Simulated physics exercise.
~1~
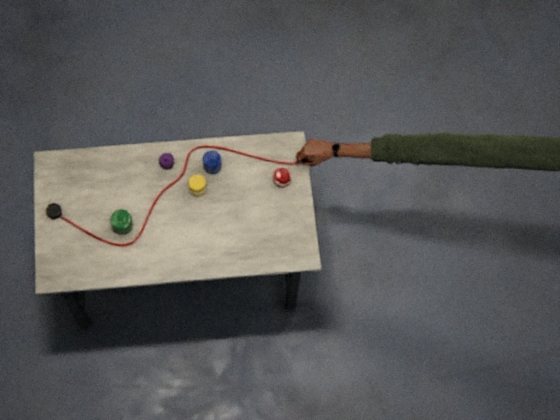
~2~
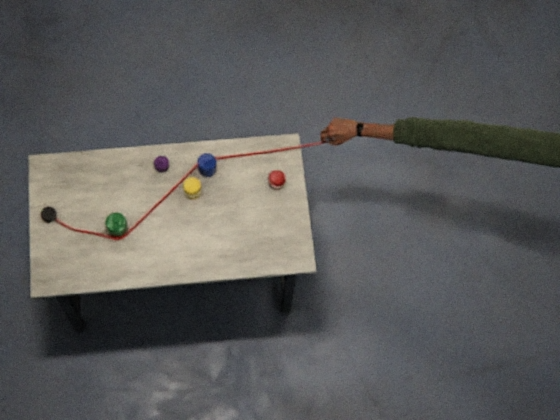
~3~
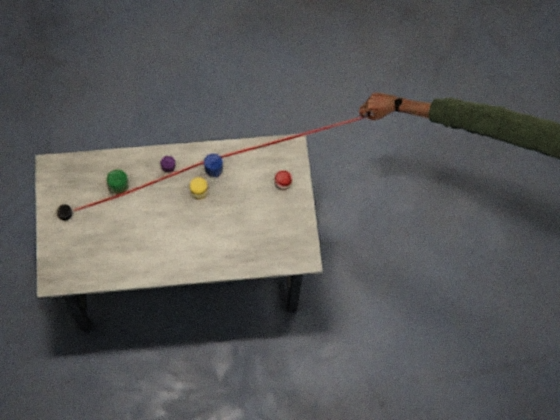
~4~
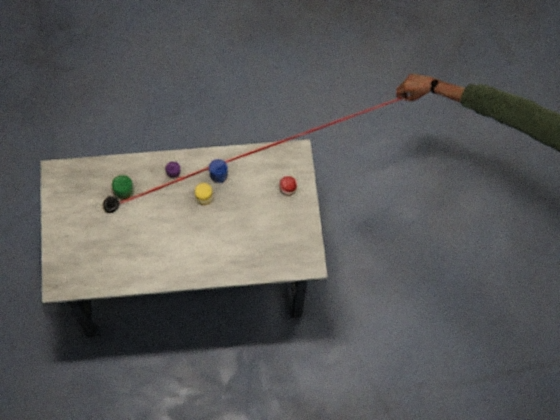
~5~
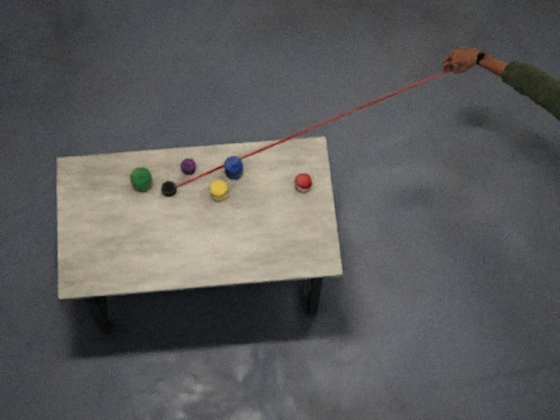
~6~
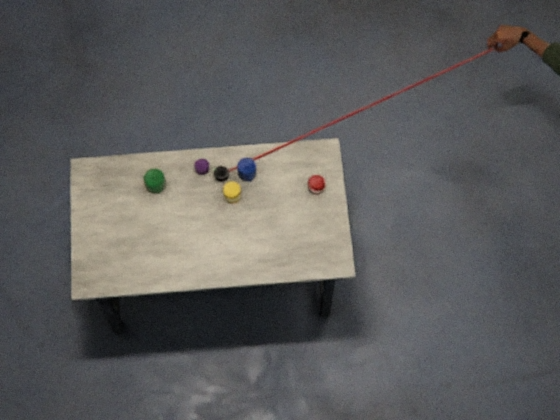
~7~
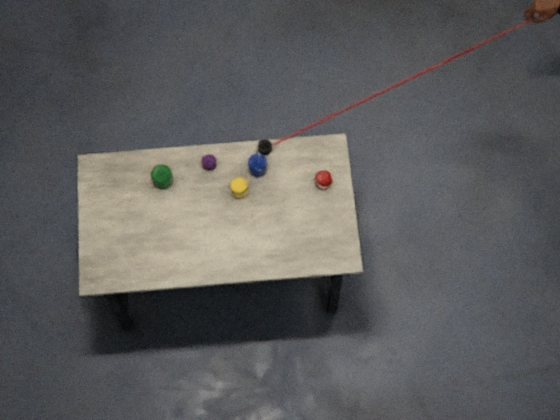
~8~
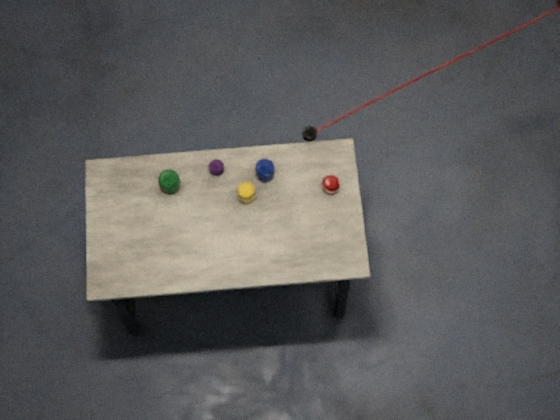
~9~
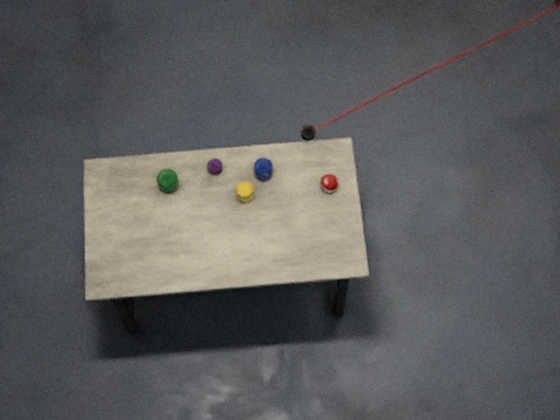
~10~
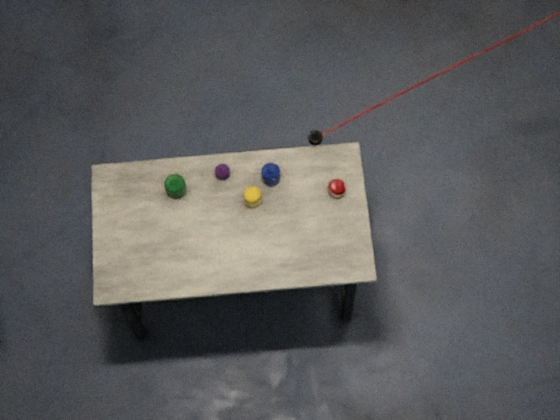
On a lab table, a hand pulls a black pad off by its red lead.
